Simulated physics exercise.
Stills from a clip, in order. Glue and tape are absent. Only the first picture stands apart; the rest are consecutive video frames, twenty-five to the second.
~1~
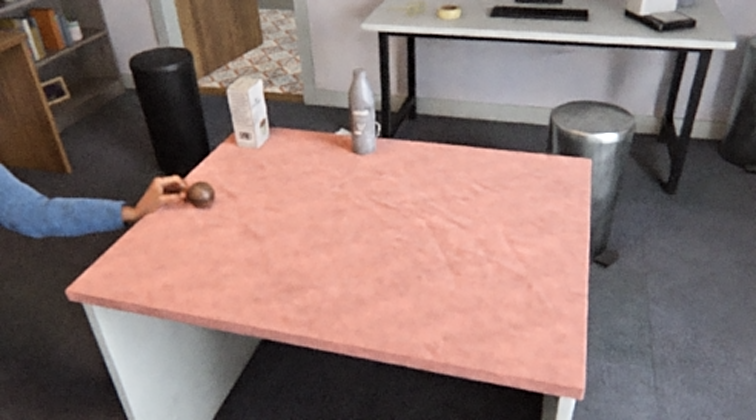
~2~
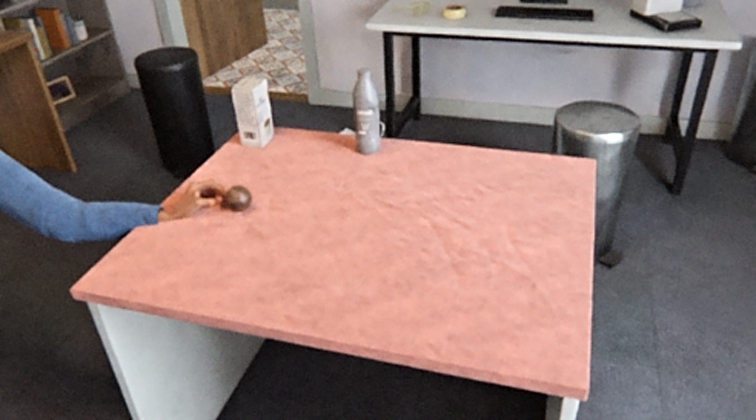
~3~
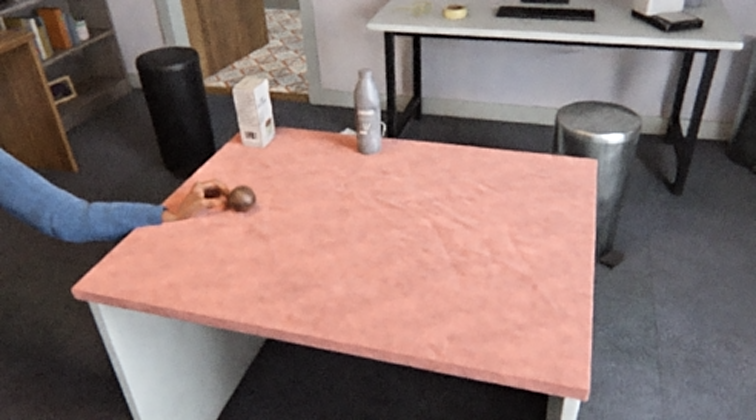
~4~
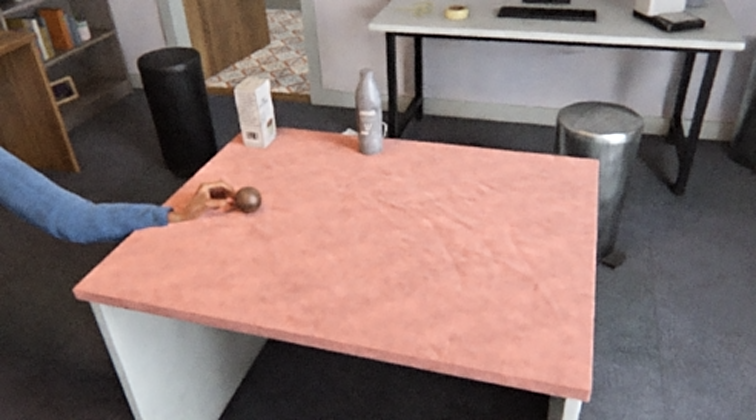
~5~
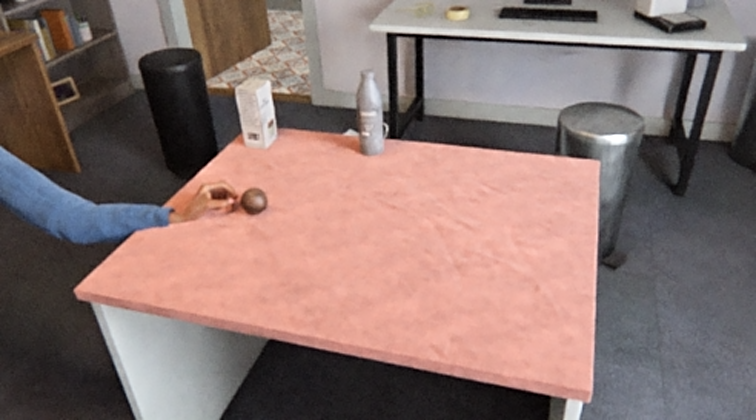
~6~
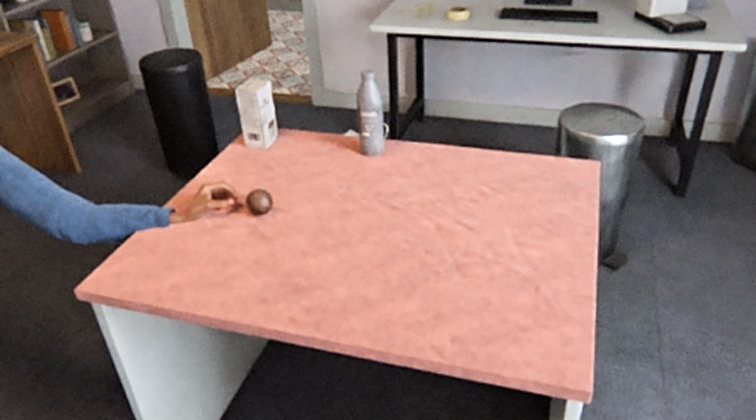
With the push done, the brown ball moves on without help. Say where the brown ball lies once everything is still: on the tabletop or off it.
Keeps its perch.
Then, 0.20 s on from there, brown ball shifted about its own width near (281, 205).
Then, 0.50 s on from there, brown ball shifted well along near (304, 208).
In the end, moved from the start, brown ball. At the end, from the last picture's camera, brown ball near (319, 210).
